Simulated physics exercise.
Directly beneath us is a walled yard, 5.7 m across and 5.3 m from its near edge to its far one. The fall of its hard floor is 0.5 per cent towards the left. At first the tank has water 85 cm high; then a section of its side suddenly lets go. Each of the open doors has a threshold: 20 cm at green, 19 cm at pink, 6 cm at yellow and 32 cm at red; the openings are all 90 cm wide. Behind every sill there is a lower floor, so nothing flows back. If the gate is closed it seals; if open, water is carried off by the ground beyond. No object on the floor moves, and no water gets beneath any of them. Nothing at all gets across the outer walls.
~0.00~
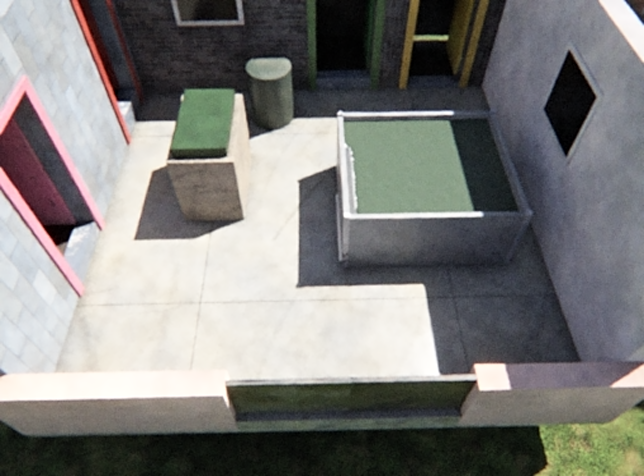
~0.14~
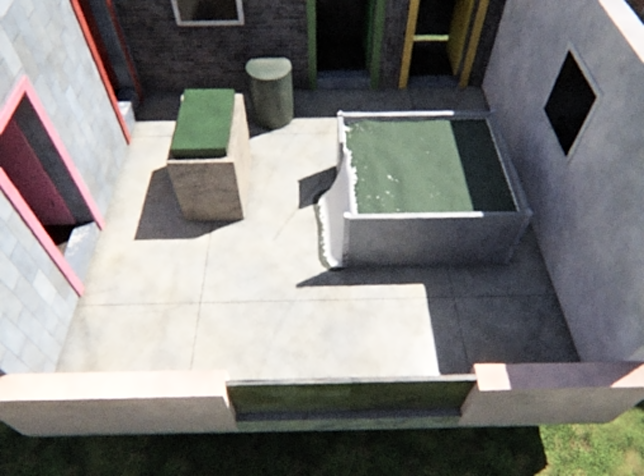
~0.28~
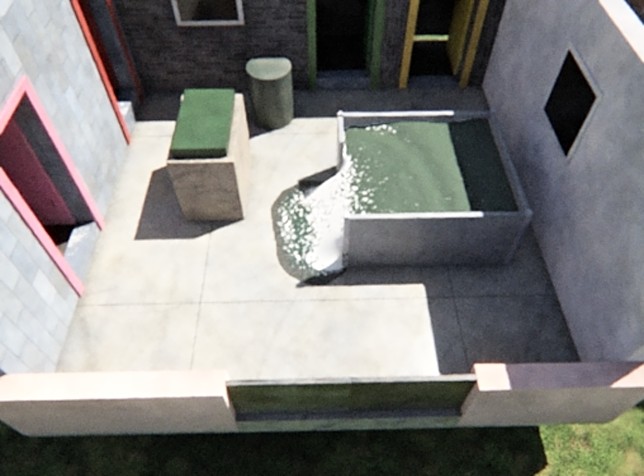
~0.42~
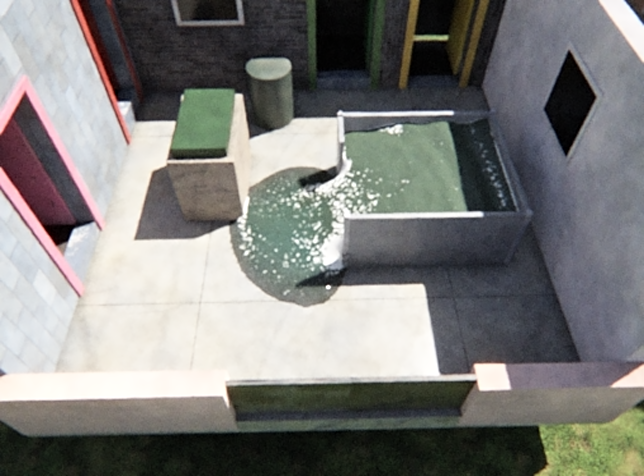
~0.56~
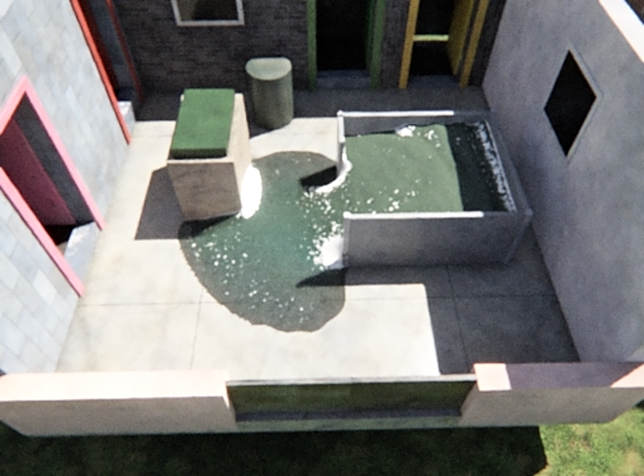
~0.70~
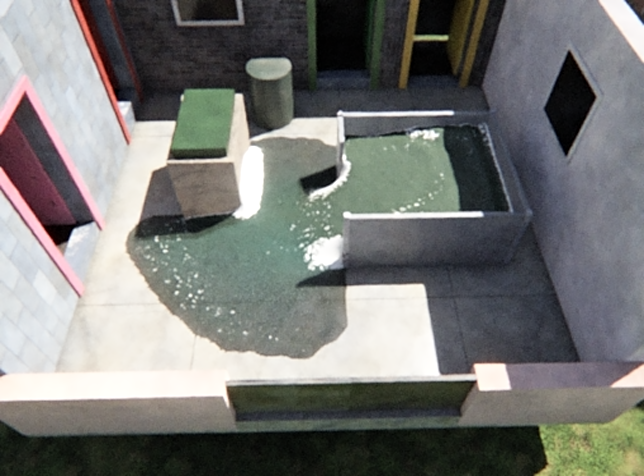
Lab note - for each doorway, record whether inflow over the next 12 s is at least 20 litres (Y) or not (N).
Outcome: The green door will undershoot the limit. The pink door will overshoot the limit. The yellow door will overshoot the limit. The red door will undershoot the limit.
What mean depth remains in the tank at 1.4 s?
Roughly 48 centimetres.
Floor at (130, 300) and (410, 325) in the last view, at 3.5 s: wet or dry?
Soaked, untouched.
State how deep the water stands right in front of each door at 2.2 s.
Depths: Green door 7 cm, pink door 33 cm, yellow door 0 cm, red door 2 cm.
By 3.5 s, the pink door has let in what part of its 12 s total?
Some 95 in a hundred.
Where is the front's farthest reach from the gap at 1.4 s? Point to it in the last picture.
Around pixel (47, 403).
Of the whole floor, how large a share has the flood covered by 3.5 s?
Close to 75 in a hundred.
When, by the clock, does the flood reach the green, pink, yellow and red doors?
Green = 1.8 s, pink = 0.8 s, yellow = 2.4 s, red = 2.2 s.
After 1.4 s water covers 40 % of the floor and is deepest (50 cm) near (253, 215); green door not reached, pink door 31 cm at the sill, 46 L in, yellow door not reached, red door not reached.
After 2.2 s water covers 60 % of the floor and is deepest (49 cm) near (67, 339); green door 7 cm at the sill, 0 L in, pink door 33 cm at the sill, 120 L in, yellow door not reached, red door not reached.
After 3.5 s water covers 75 % of the floor and is deepest (24 cm) near (80, 298); green door 9 cm at the sill, 0 L in, pink door 23 cm at the sill, 173 L in, yellow door 6 cm at the sill, 0 L in, red door 14 cm at the sill, 0 L in.
After 7.0 s water covers 95 % of the floor and is deepest (18 cm) near (126, 154); green door 5 cm at the sill, 0 L in, pink door 12 cm at the sill, 179 L in, yellow door 8 cm at the sill, 9 L in, red door 18 cm at the sill, 0 L in.
After 12.0 s water covers 100 % of the floor and is deepest (14 cm) near (273, 99); green door 8 cm at the sill, 0 L in, pink door 11 cm at the sill, 179 L in, yellow door 9 cm at the sill, 72 L in, red door 9 cm at the sill, 0 L in.
